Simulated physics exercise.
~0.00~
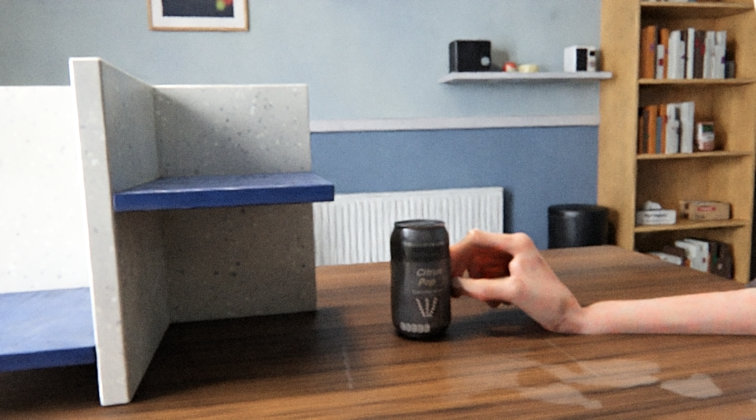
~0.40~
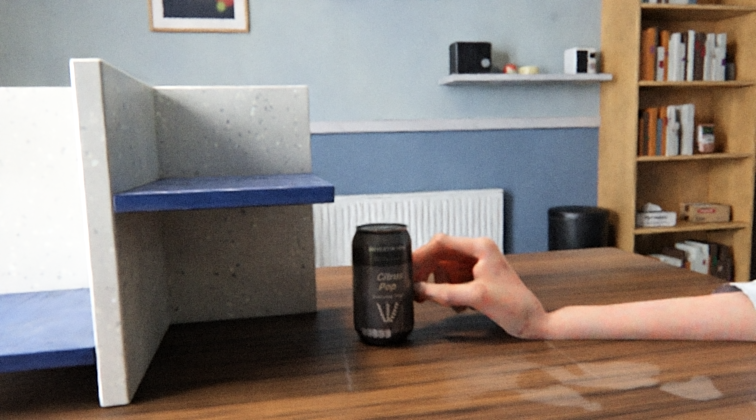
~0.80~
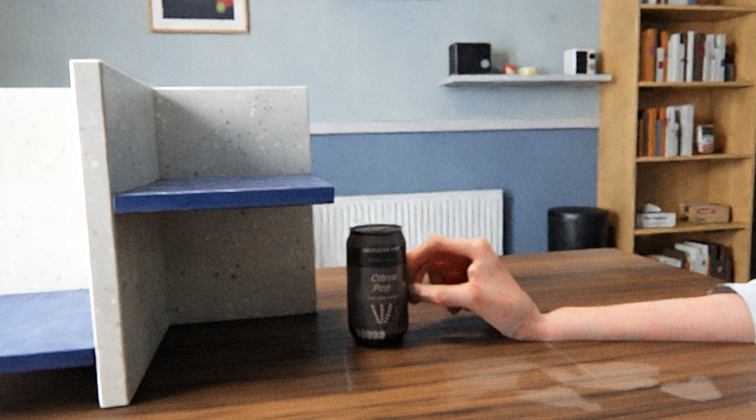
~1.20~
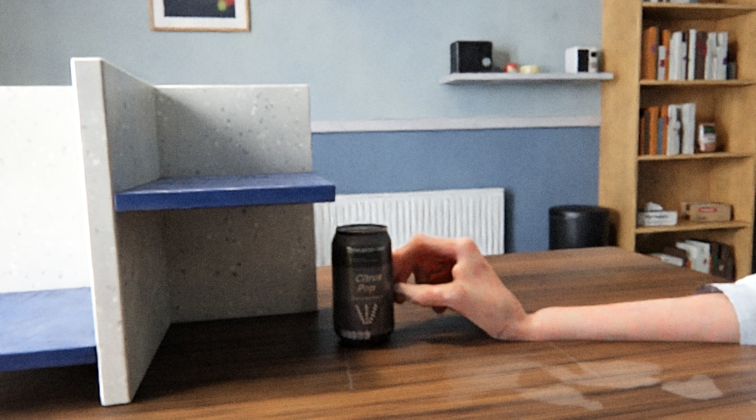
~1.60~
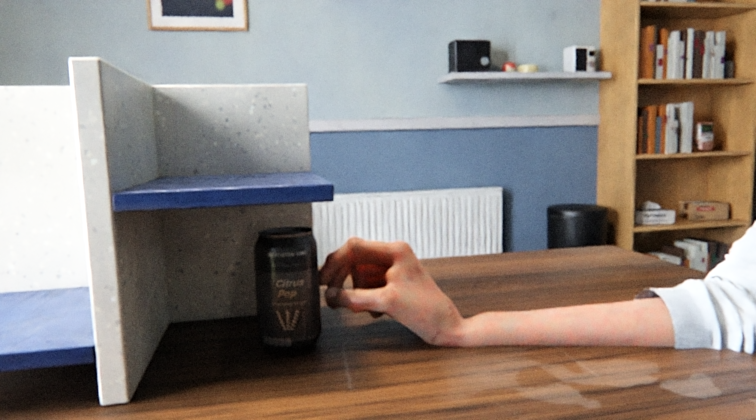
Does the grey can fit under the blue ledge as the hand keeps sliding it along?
Yes, the can clears the ledge and ends up standing upright beneath it, with the hand still beside it.
A grey can, pushed left across a table by a hand, slides under the blue ledge.
